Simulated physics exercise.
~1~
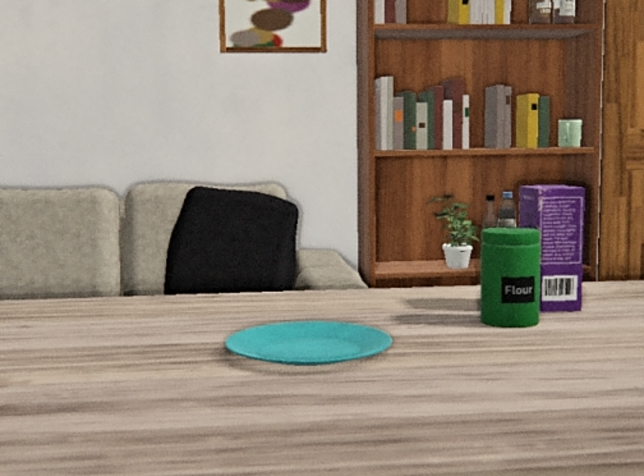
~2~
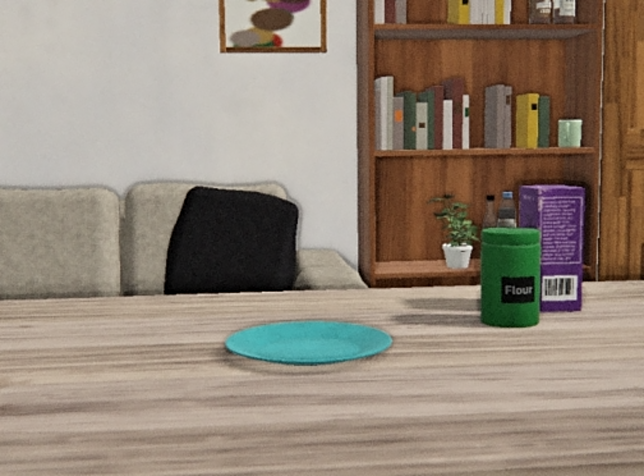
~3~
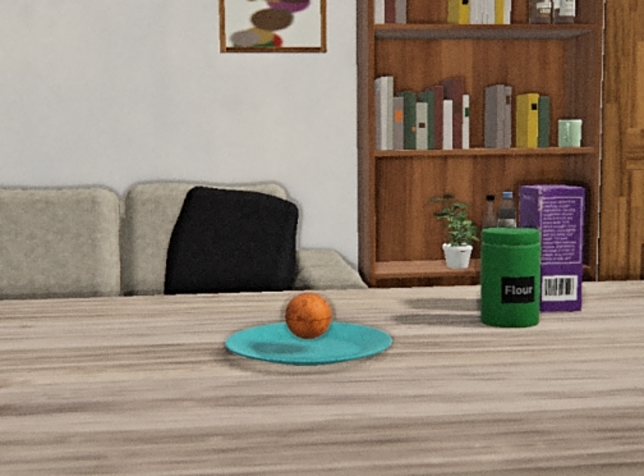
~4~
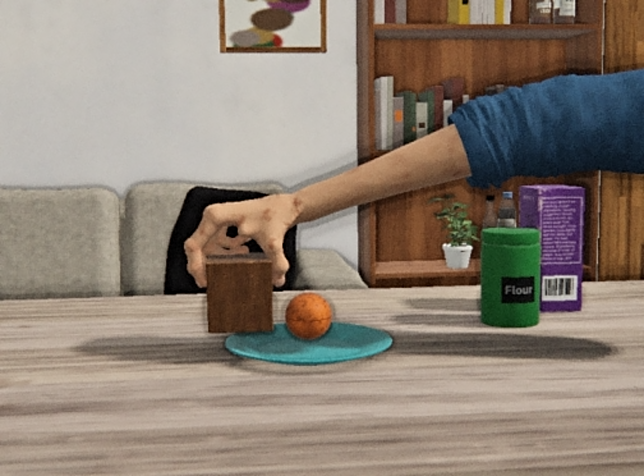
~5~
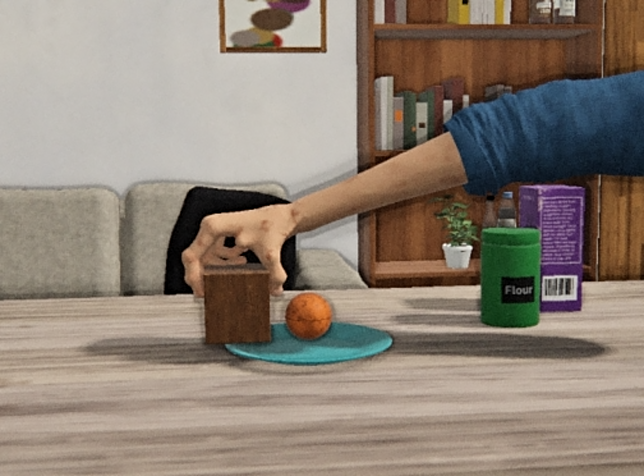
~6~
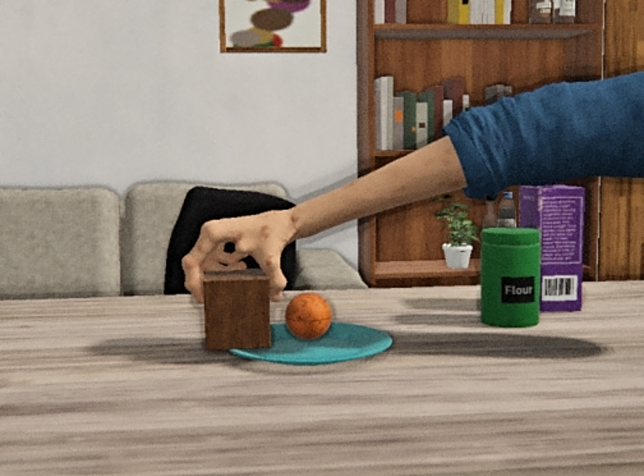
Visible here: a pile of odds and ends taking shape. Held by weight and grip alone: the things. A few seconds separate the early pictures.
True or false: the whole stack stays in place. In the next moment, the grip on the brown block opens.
True.
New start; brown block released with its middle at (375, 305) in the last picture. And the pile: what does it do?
What happens next is that it remains steady.
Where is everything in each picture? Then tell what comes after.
In the first picture, the last thing is not in view yet; green jar (510, 276).
In the second picture, the last thing is not in view yet; purple carton (550, 247).
In the third picture, the last thing is not in view yet; green jar (510, 276).
The fourth picture shows still above its spot; brown block (240, 292); purple carton (550, 247).
The fifth picture shows still above its spot; brown block (237, 303); green jar (510, 276).
The sixth picture shows in place under the hand; brown block (237, 308); purple carton (550, 247).
Then, 0.30 s on from there, no change.
Then, 0.70 s on from there, brown block resting near (237, 308).
In the end, all 5 unmoved. At the end, from the last picture's camera, brown block near (237, 308). The pile stays up.
